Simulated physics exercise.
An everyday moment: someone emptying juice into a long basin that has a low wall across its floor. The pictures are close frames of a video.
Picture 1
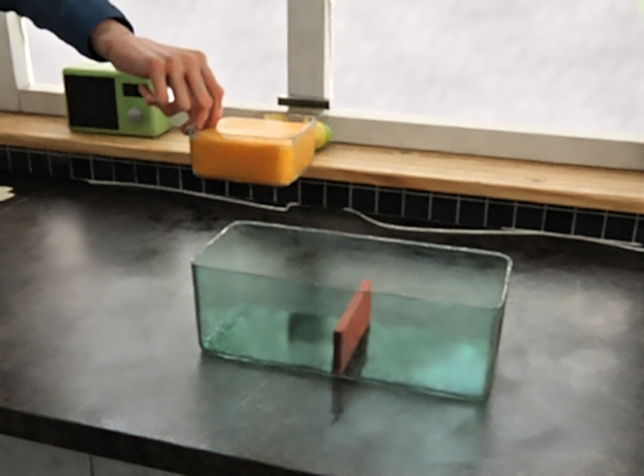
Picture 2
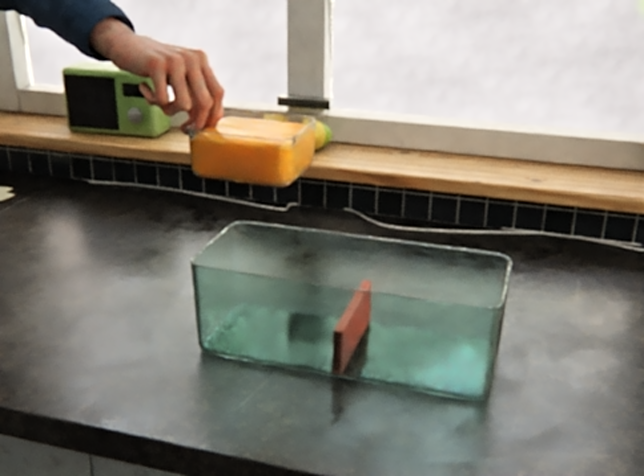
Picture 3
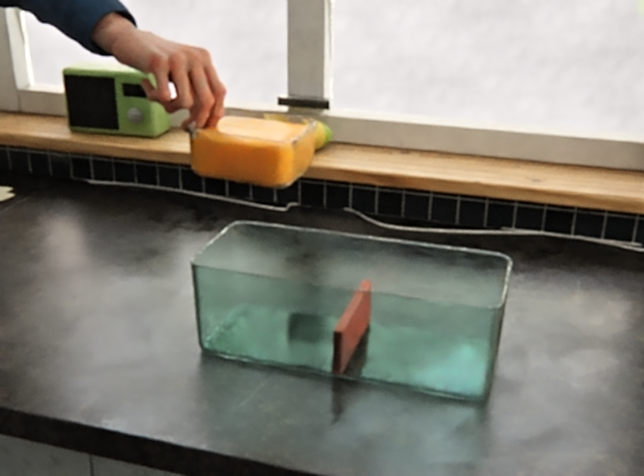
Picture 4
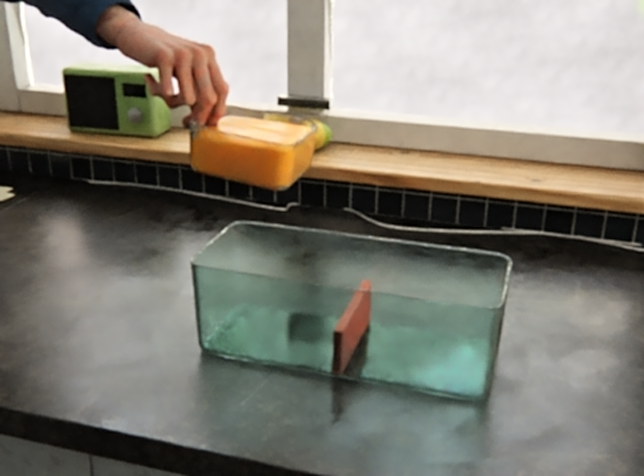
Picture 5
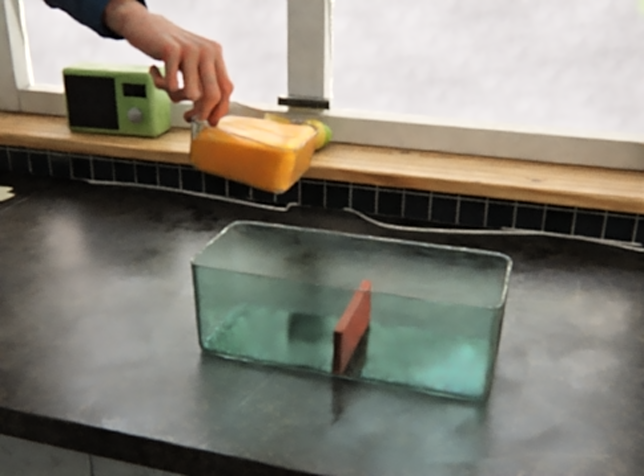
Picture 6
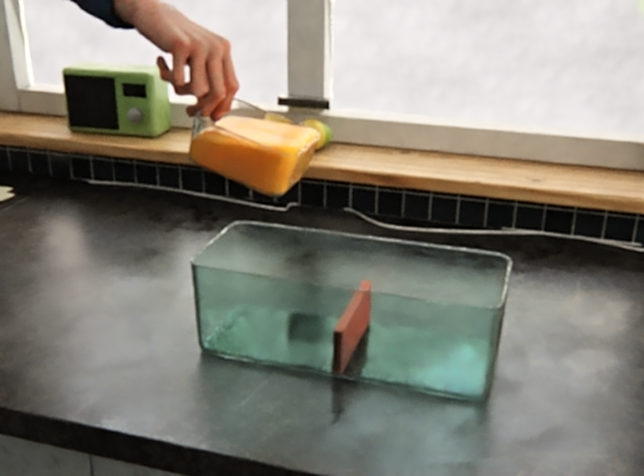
On a dark countertop by a window, a hand gradually tilting a clear container of orange juice rightward above a divided glass basin.
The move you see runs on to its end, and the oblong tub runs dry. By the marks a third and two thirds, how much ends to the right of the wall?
In the end from a third to two thirds is right of the wall.
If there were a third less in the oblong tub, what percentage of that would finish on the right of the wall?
Near 15 %.
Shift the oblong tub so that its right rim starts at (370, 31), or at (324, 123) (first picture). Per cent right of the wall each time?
In turn 90 and 75 in a hundred.
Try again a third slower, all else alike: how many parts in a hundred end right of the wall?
It comes to 55 per cent or so.
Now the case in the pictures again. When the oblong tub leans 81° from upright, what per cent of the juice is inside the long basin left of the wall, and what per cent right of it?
Near 10 on the left, 30 on the right.
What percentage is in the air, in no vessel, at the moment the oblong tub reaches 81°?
It comes to 40 per cent or so.
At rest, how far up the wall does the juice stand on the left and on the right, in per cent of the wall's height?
Near 20 on the left, 20 on the right.
A moment on, the oblong tub is tipped on its side and 22 per cent is still to pour, 10 is left of the wall and 29 right of it.
Next, the oblong tub is tipped right over and 2 per cent is still to pour, 43 is left of the wall and 51 right of it.
Then the oblong tub is tipped right over and 0 per cent is still to pour, 48 is left of the wall and 51 right of it.
Later the oblong tub is tipped right over and 0 per cent is still to pour, 48 is left of the wall and 51 right of it.
In the end 48 per cent lies left of the wall, 51 right of it and 1 outside.
